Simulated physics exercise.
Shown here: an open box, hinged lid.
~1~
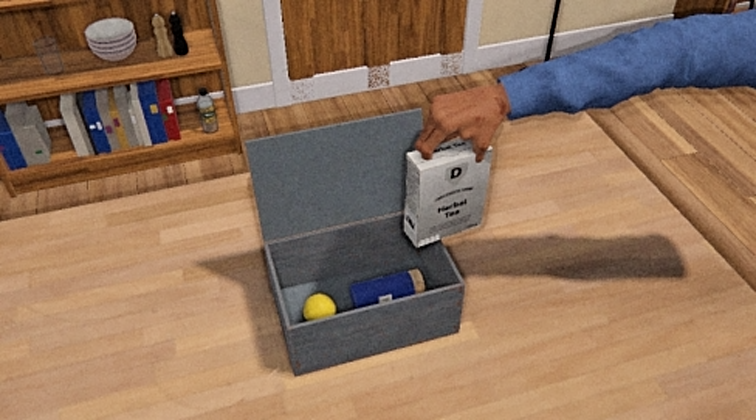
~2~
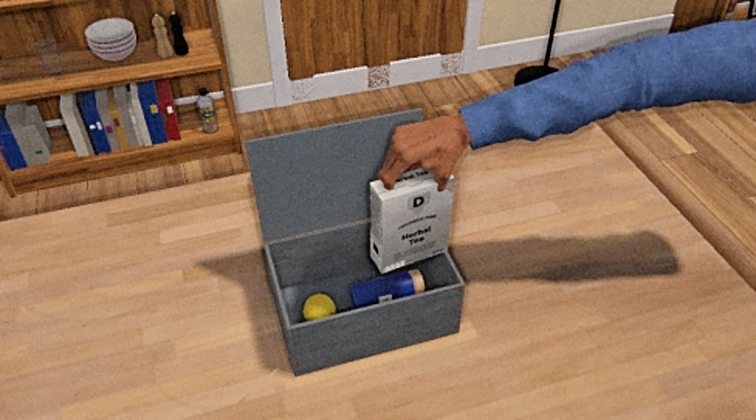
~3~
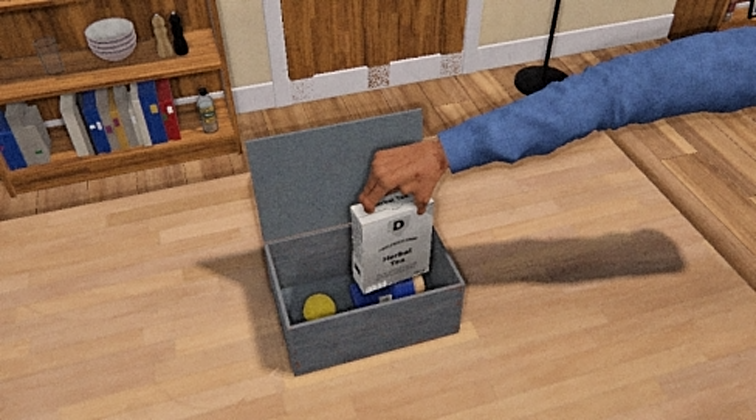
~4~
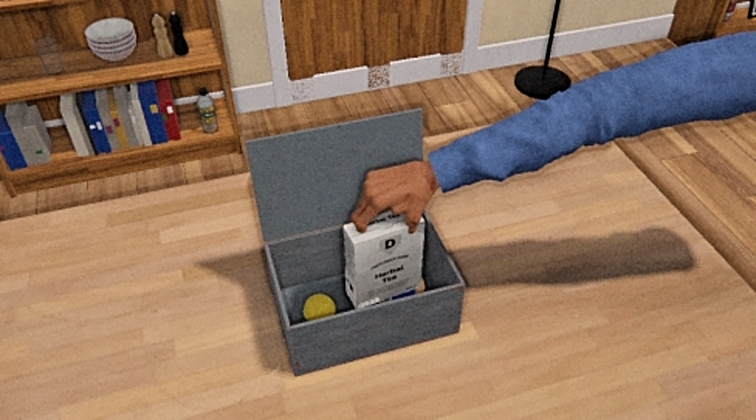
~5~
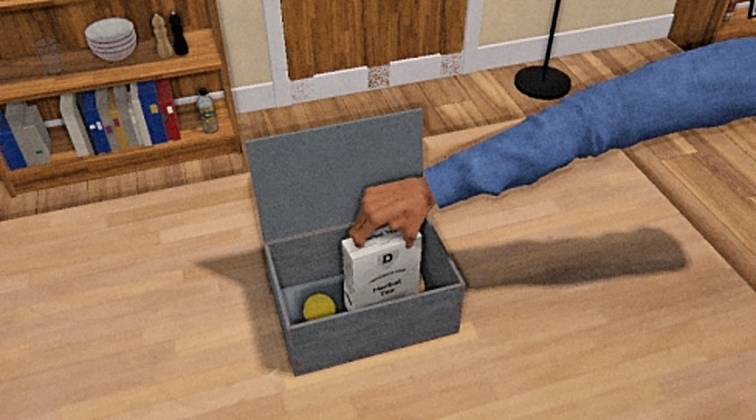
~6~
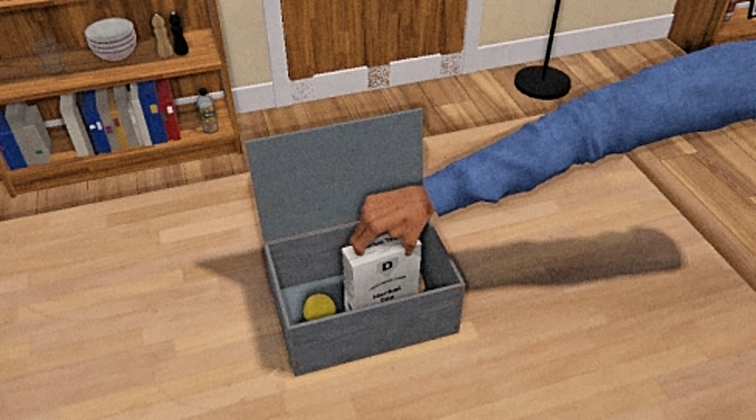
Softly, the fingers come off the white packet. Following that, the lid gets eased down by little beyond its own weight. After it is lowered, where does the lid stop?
It stops short of closing.
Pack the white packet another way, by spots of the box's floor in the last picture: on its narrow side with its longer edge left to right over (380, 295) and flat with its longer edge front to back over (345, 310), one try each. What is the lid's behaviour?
So, first it fits down fine, then it fits down fine.
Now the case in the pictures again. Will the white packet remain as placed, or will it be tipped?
Well, it stays just as set.
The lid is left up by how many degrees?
It stays some 16° above the rim.
Then, 0.90 s on from there, lid starting down; white packet shifted a little near (382, 300).
Then, 1.40 s on from there, lid 72° above the rim; white packet shifted a little near (382, 300).
Then, 1.80 s on from there, lid 45° above the rim; white packet shifted a little near (382, 300).
Then, 2.10 s on from there, lid 21° above the rim; white packet shifted a little near (382, 300).
In the end, lid 15° above the rim; moved from the start, white packet; the other 2 unmoved. At the end, from the last picture's camera, white packet near (382, 300).
